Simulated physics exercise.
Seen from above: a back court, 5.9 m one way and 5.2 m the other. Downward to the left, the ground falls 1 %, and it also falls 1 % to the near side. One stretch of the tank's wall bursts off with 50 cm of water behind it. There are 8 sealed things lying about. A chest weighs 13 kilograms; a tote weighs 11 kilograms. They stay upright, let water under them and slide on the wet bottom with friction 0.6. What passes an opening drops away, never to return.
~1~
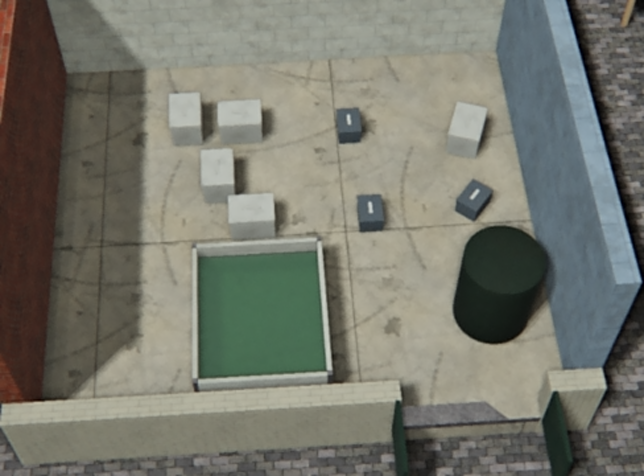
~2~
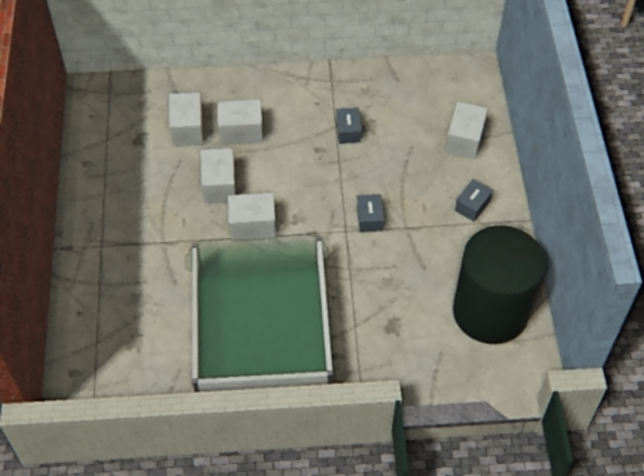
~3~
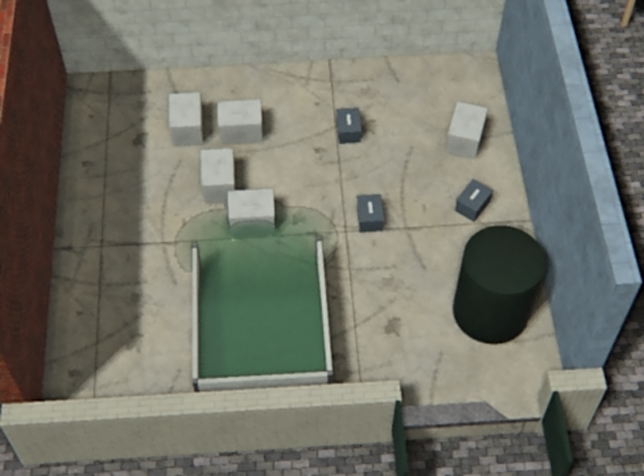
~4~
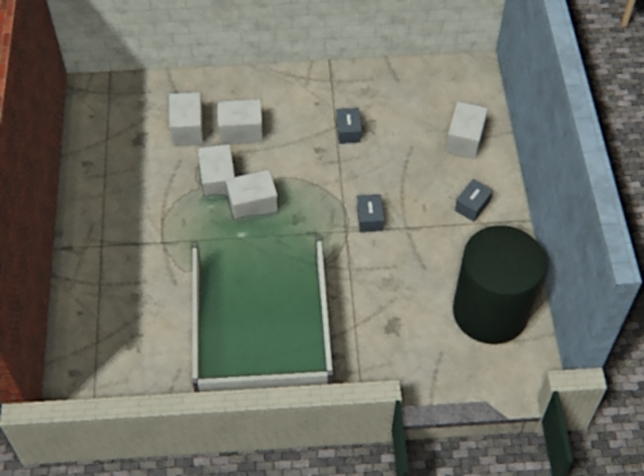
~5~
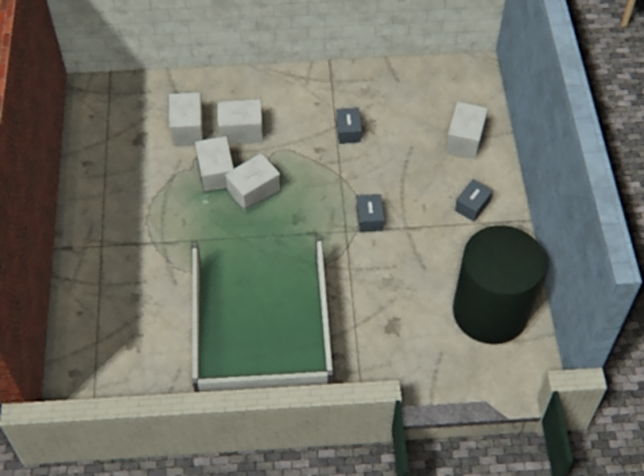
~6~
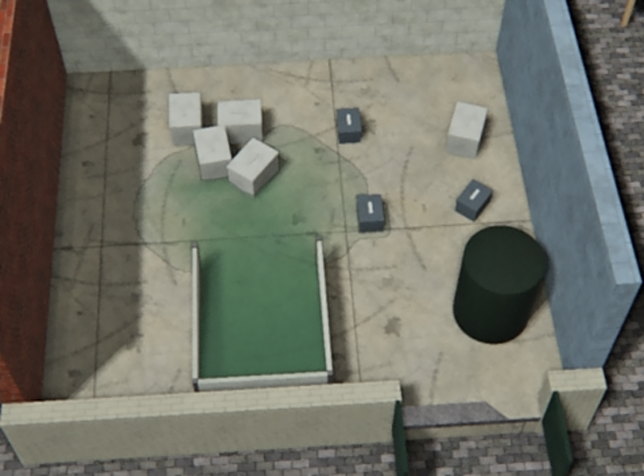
Green water spreads from an open-sided tank and pushes two pale blocks across the courtyard.
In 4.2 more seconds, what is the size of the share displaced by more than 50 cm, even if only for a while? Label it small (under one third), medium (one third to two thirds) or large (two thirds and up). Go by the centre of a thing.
Medium.
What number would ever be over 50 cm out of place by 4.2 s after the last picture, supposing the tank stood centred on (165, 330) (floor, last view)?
Then the count would be 3.
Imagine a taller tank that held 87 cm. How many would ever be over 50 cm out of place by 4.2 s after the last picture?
It would come to 7 of them.
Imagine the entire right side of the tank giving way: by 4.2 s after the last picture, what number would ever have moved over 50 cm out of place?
The answer would then be 2.
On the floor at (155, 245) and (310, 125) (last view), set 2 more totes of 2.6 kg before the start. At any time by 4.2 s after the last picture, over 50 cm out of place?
One by one I'd say not that far and farther than that.
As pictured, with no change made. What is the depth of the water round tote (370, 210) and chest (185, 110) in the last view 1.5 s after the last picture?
2 and 5 cm.
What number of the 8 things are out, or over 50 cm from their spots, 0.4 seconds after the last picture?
I count 2 of them.
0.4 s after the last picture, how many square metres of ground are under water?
I'd put it close to 9.5 m2.
Then, 0.4 s after the last picture 2 of 8 are over 50 cm from their spots; 0 afloat.
Then, 1.5 s after the last picture 5 of 8 are over 50 cm from their spots; 2 afloat.
Then, 2.8 s after the last picture 5 of 8 are over 50 cm from their spots; 4 afloat.
Then, 4.2 s after the last picture 5 of 8 are over 50 cm from their spots, and 5 have been at some point; 3 afloat.
